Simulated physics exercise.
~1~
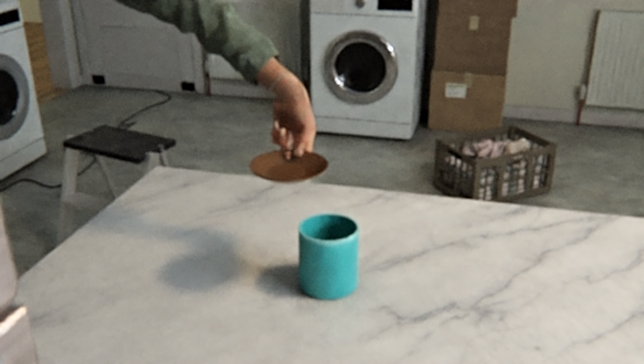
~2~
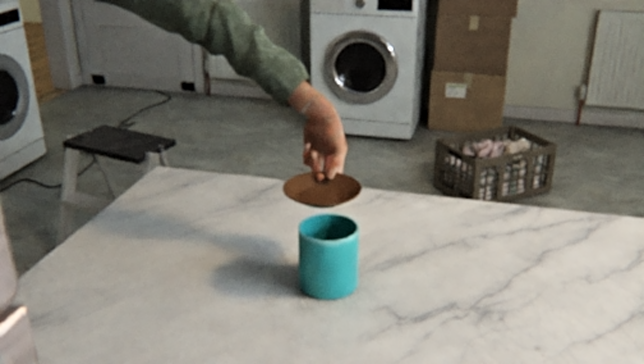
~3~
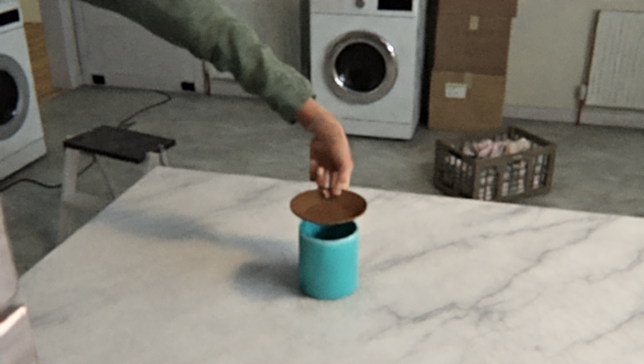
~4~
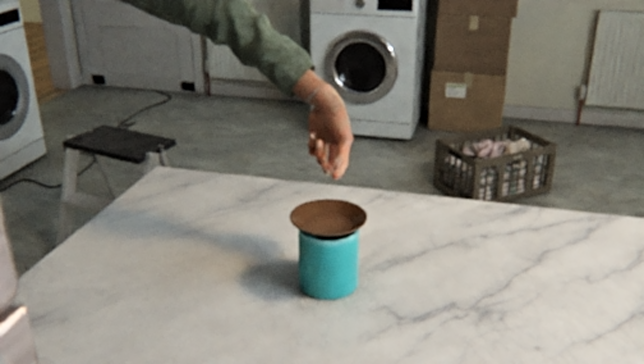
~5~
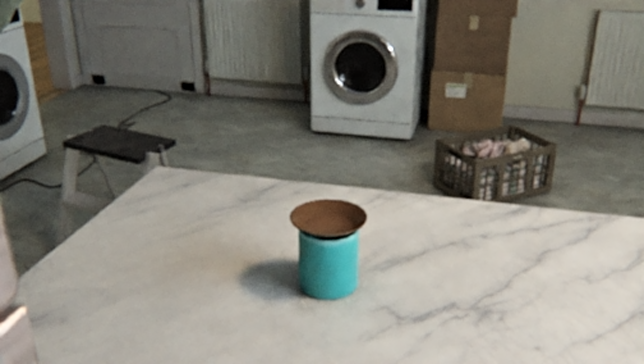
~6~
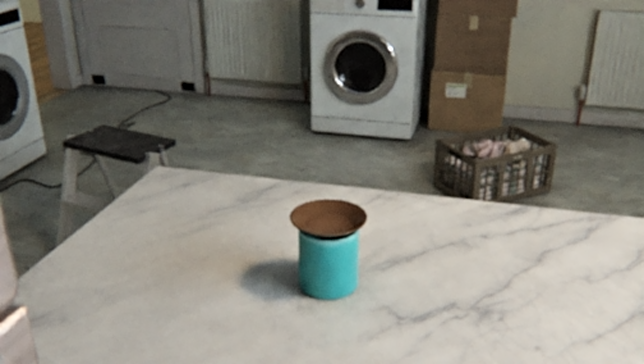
In a room with a washing machine, cardboard boxes and a crate of cloth at the back, a teal cup stands open on a pale marbled tabletop. A hand in a green sleeve reaches in from the upper left, holding a shallow brown plate above the cup. The hand carries the plate to the right and down until it hovers over the opening, then lowers it onto the rim. The fingers let go and lift away, and the arm withdraws from view. The plate stays still on top of the cup, covering it like a lid.
